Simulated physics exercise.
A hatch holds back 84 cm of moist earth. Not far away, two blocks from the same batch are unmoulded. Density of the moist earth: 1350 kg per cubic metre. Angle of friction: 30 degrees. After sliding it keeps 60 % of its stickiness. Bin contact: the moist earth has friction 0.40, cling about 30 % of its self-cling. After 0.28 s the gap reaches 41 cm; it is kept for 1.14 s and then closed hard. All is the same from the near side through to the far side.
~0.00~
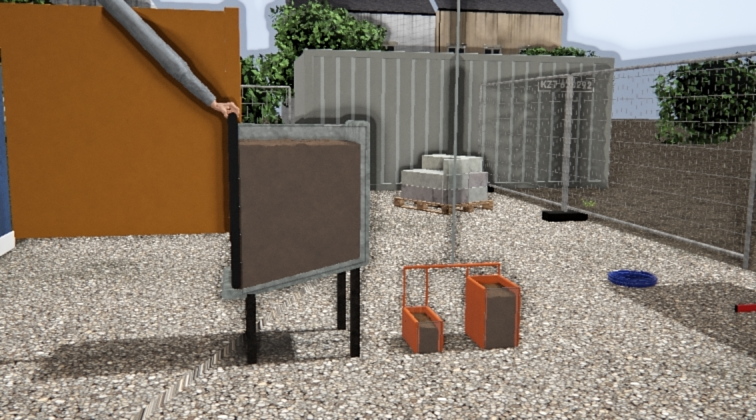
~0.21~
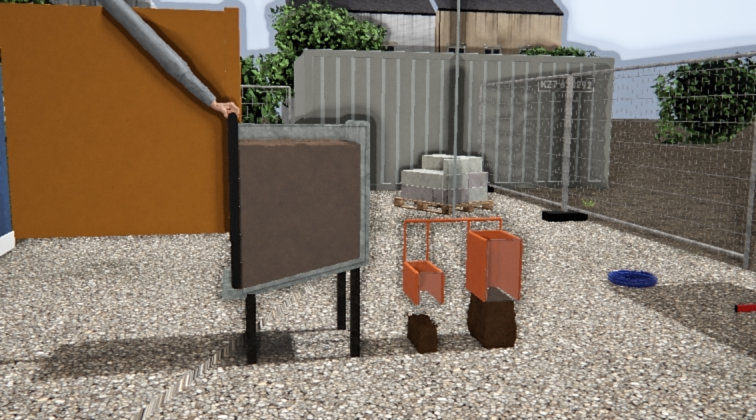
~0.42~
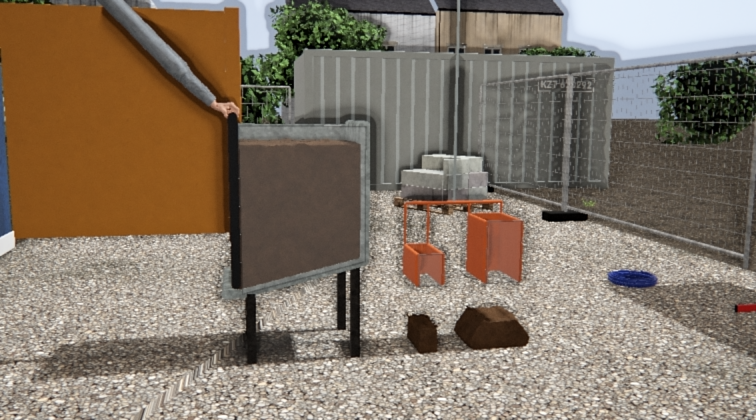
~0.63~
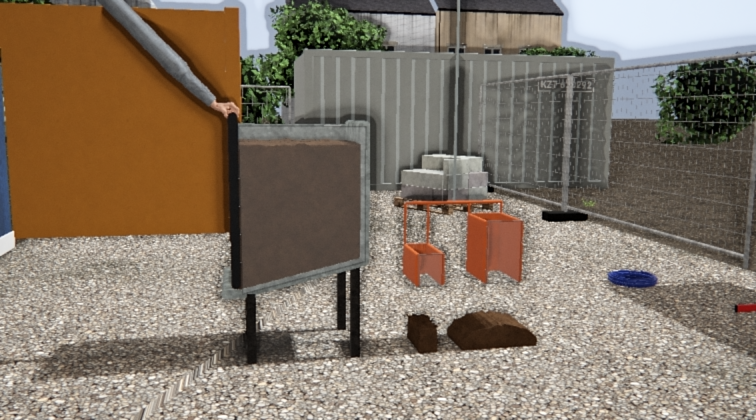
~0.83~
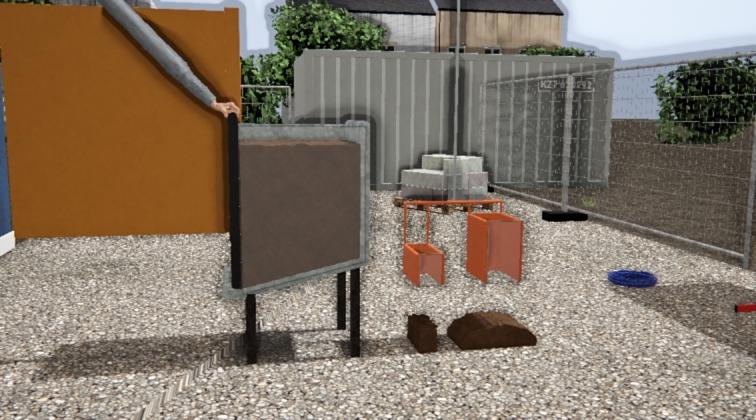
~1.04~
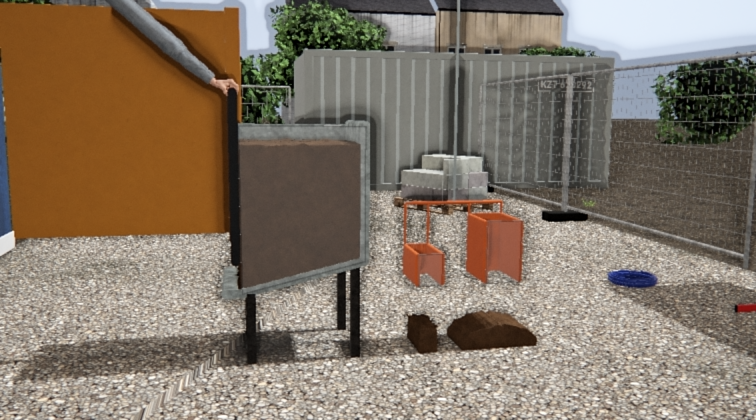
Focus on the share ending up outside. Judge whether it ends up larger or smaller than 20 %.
It ends up larger than 20 %.
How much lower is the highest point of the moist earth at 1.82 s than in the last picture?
The difference comes to roughly 6 cm.
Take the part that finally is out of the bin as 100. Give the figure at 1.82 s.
40 per cent.
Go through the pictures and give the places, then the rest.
The first picture shows top of the hatch at (233, 117), not yet moved; top of the moist earth at (322, 144); blocks stand 16 cm, 34 cm (left to right).
The second picture shows top of the hatch at (233, 117), not yet moved; top of the moist earth at (322, 144); blocks stand 16 cm, 31 cm (left to right).
The third picture shows top of the hatch at (233, 117), not yet moved; top of the moist earth at (322, 144); blocks stand 16 cm, 19 cm (left to right).
The fourth picture shows top of the hatch at (233, 117), not yet moved; top of the moist earth at (322, 144); blocks stand 16 cm, 16 cm (left to right).
The fifth picture shows top of the hatch at (233, 117), not yet moved; top of the moist earth at (322, 144); blocks stand 16 cm, 16 cm (left to right).
The sixth picture shows top of the hatch at (232, 92), moved 13 cm; top of the moist earth at (347, 145); blocks stand 16 cm, 16 cm (left to right).
After 1.40 s, the hatch is 41 cm open and 2 % is out.
After 1.82 s, the hatch is 41 cm open and 15 % is out.
After 2.24 s, the hatch is 41 cm open and 29 % is out.
After 2.66 s, the hatch is 9.8 cm open and 40 % is out.
After 3.32 s, at the end, the hatch is shut and 41 % is out.
